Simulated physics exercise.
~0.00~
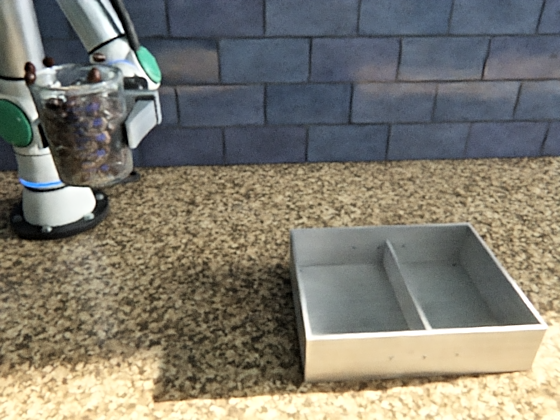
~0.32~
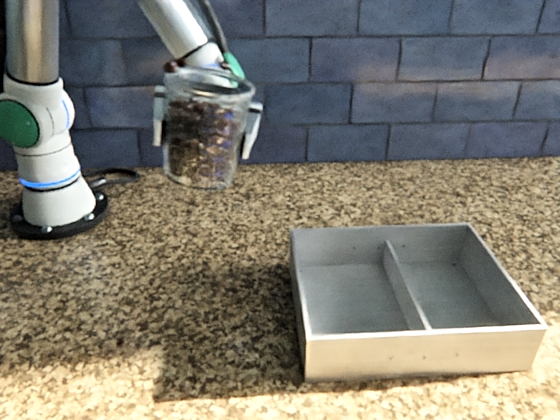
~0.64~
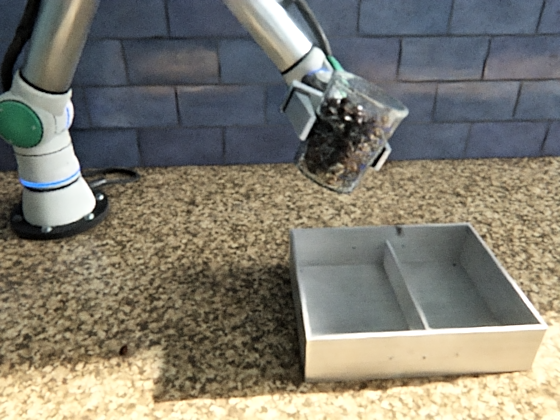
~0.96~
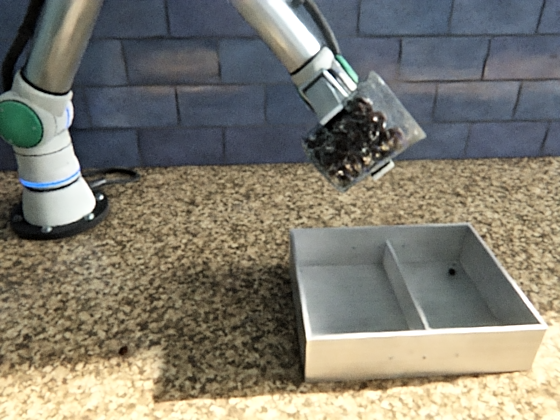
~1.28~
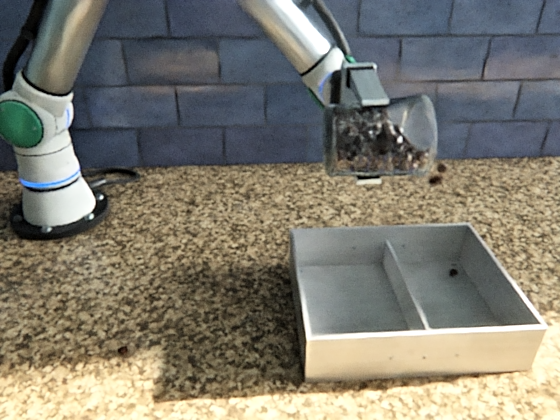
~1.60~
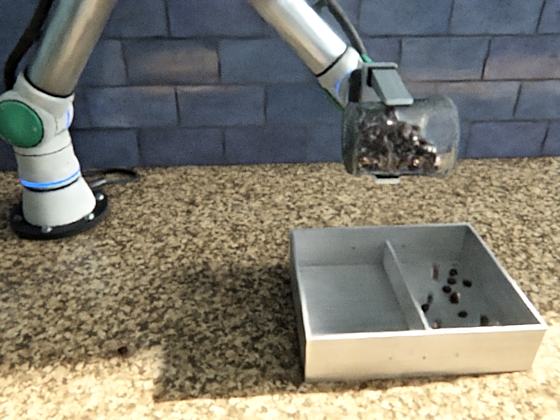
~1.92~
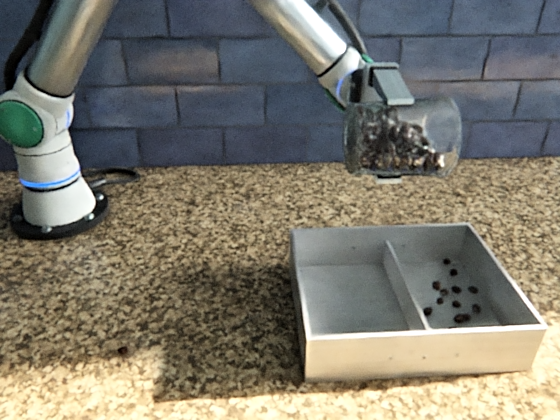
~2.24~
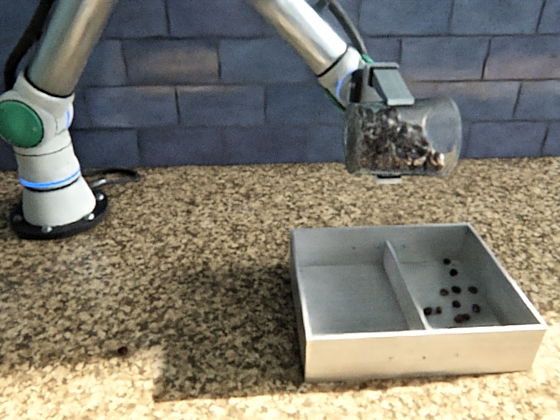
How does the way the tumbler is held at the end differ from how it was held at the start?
At the start the tumbler was held upright, but by the end it was tipped over onto its side in the robot arm's grip.
